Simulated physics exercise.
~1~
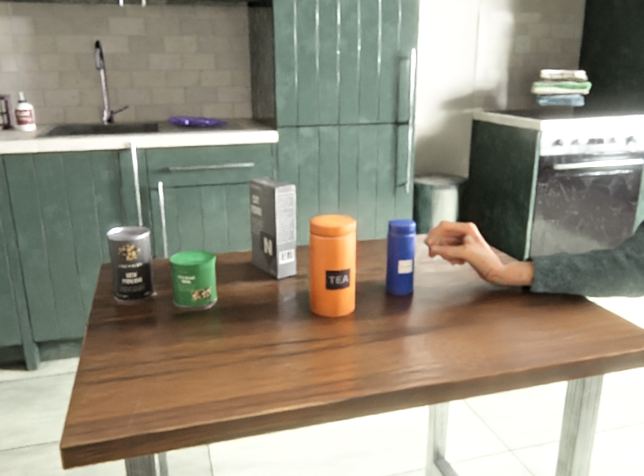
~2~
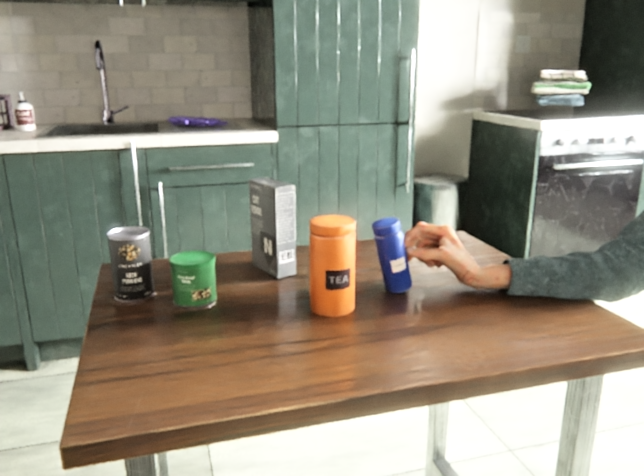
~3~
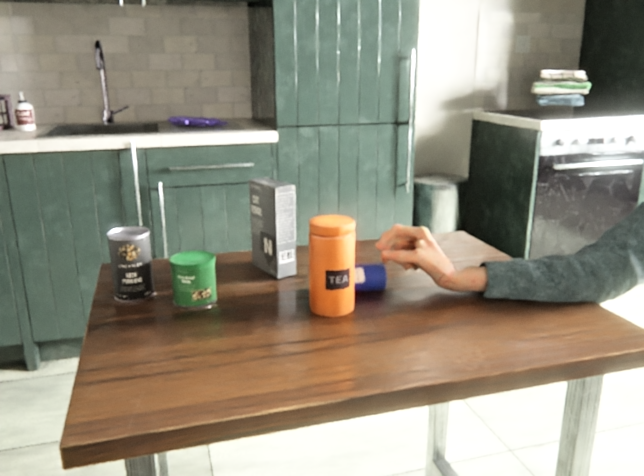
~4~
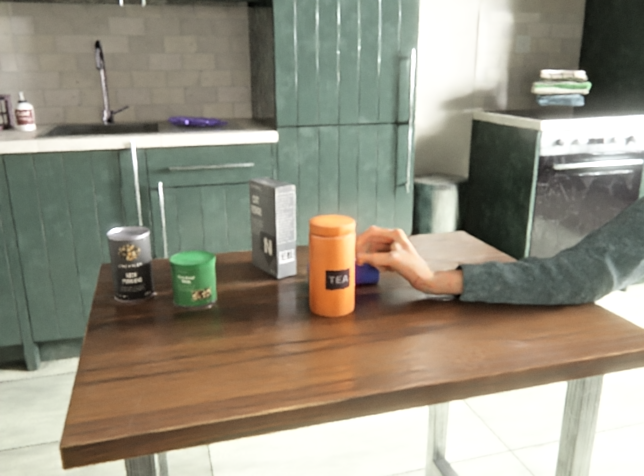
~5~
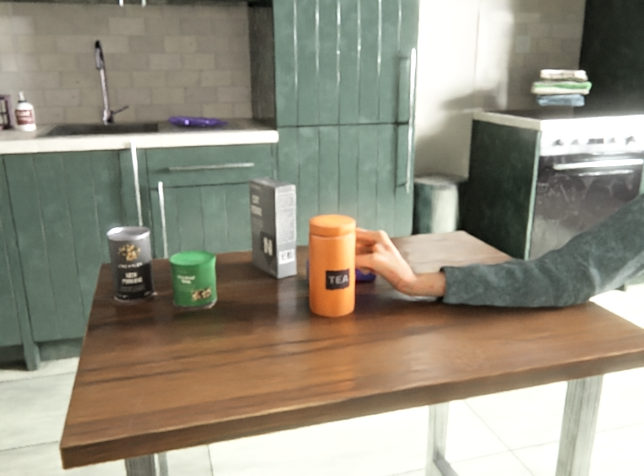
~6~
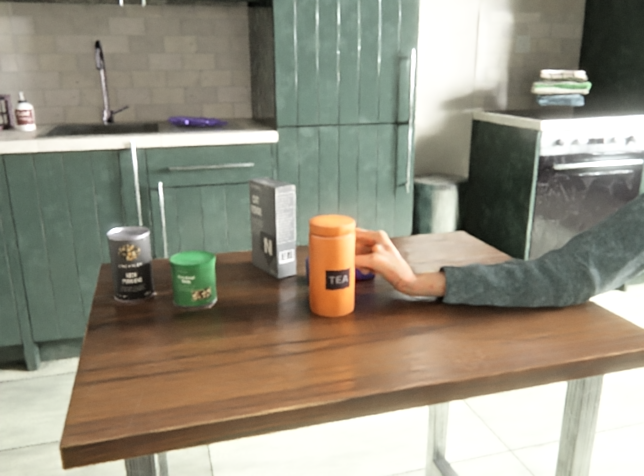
A hand tips the blue shaker over leftward and pushes it behind the upright orange jar.
